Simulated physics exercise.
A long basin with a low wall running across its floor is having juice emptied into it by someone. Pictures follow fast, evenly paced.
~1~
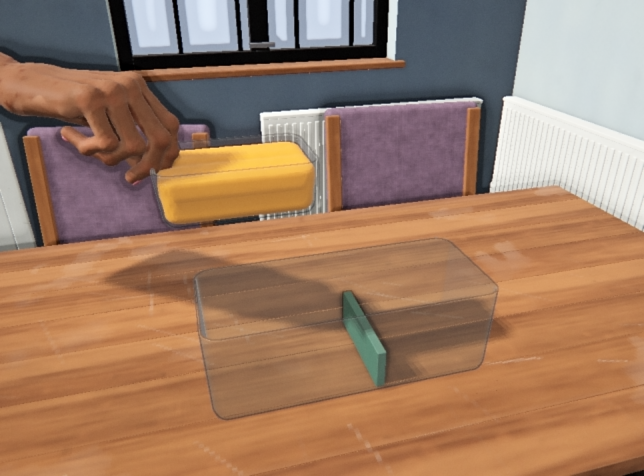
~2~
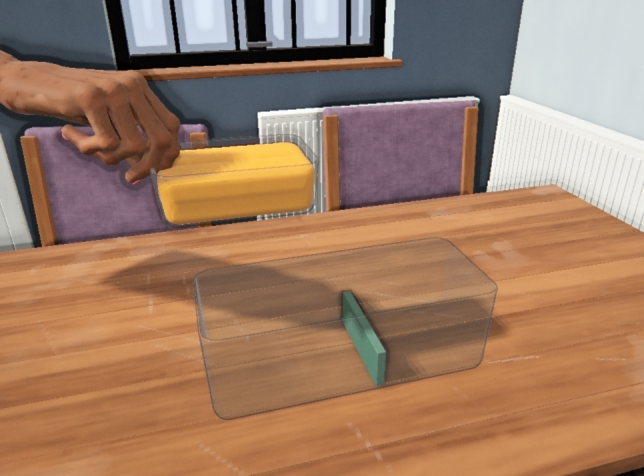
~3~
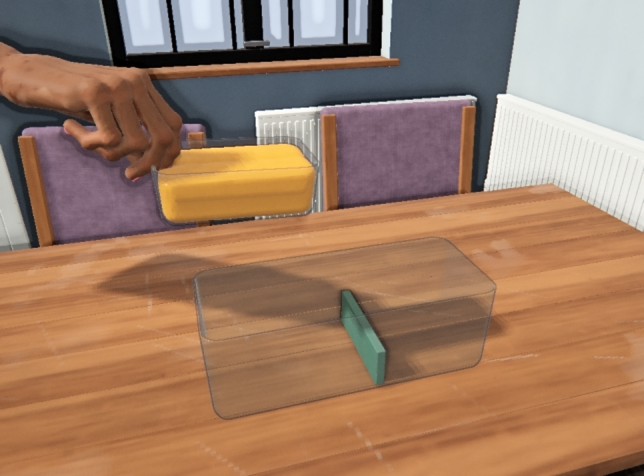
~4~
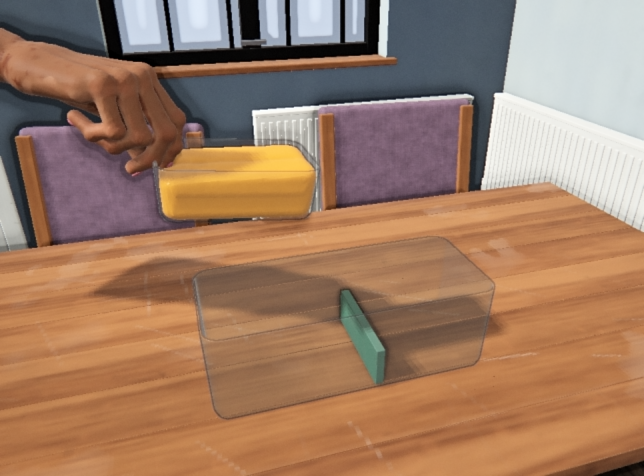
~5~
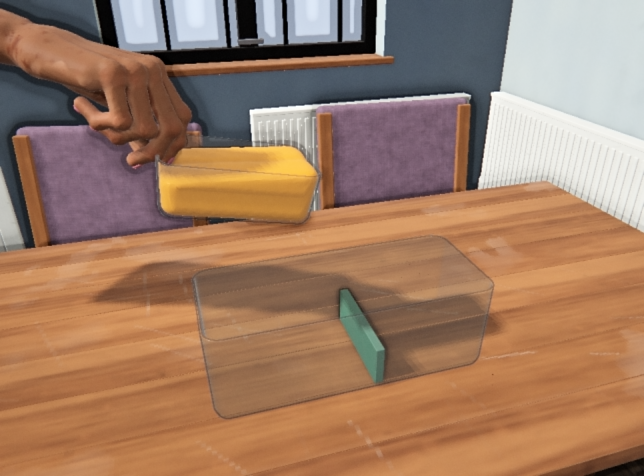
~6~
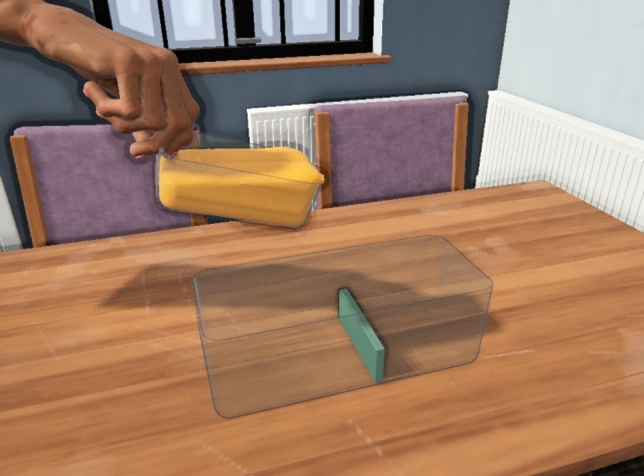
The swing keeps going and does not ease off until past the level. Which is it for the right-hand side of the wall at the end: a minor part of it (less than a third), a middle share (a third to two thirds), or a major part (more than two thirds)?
The share right of the wall falls in the middle range, one third to two thirds.
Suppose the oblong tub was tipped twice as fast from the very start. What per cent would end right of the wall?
Roughly 25 in a hundred.
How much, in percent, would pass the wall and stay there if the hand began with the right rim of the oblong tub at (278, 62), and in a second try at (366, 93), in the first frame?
Roughly 45 in a hundred the first time and 75 in a hundred the second.
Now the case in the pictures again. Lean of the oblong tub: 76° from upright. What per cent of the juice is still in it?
It comes to 15 per cent or so.
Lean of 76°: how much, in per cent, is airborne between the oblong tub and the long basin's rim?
It comes to 40 per cent or so.
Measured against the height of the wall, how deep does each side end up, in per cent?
Left: 20 %. Right: 40 %.
A moment on, the oblong tub is tipped on its side and 15 per cent is still to pour, 7 is left of the wall and 36 right of it.
Next, the oblong tub is tipped right over and 1 per cent is still to pour, 35 is left of the wall and 54 right of it.
Then the oblong tub is tipped right over and 0 per cent is still to pour, 39 is left of the wall and 54 right of it.
Later the oblong tub is tipped right over and 0 per cent is still to pour, 39 is left of the wall and 54 right of it.
Finally, 39 per cent lies left of the wall, 54 right of it and 7 outside.
